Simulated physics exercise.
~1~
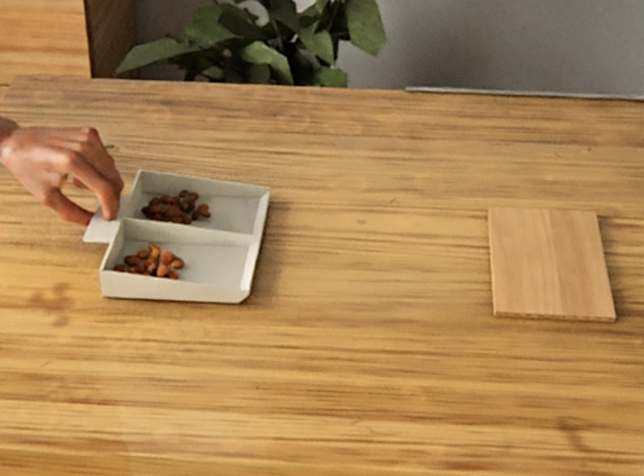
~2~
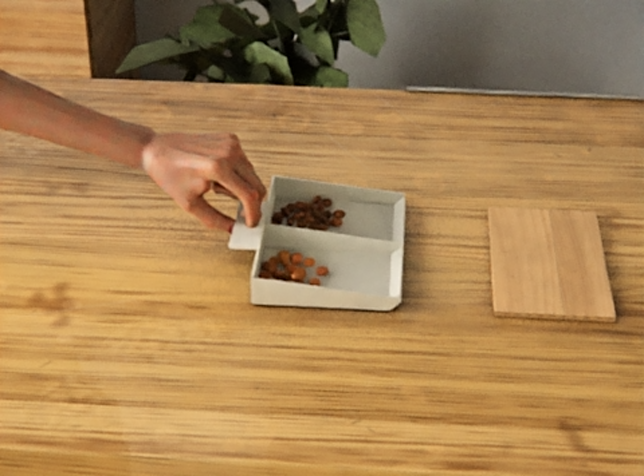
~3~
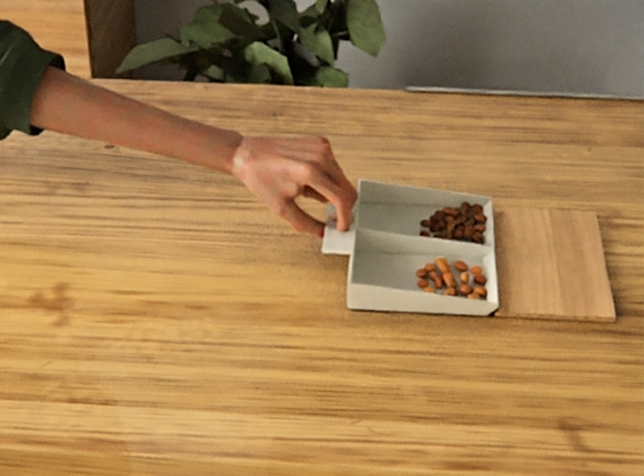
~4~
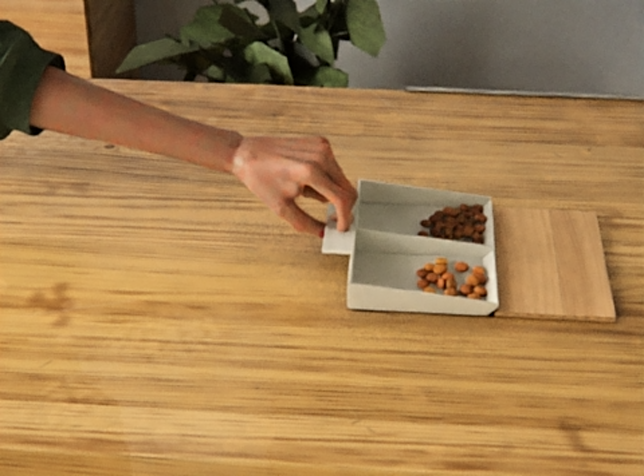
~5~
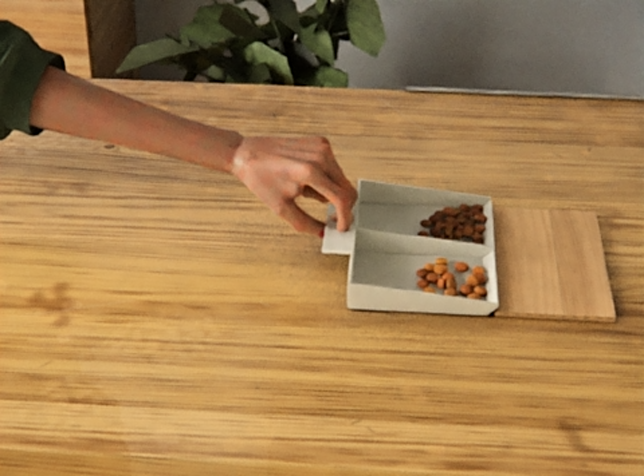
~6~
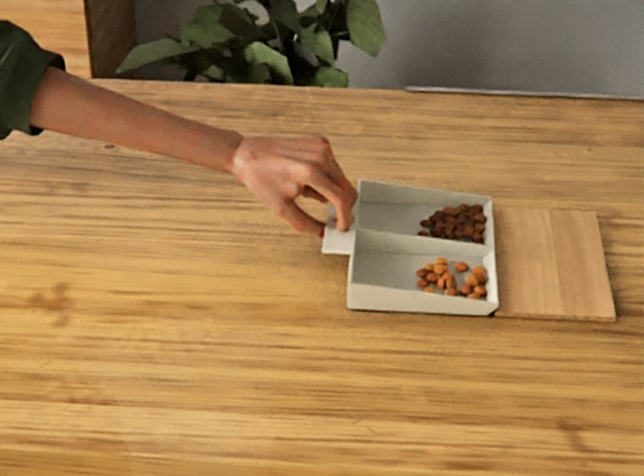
The clip shows a hand sliding a pale two-part tray of small brown nut-like pieces rightward across a wooden counter until it stops against a flat wooden board. Both handfuls shift to the tray's right side and stay inside as the hand keeps hold.
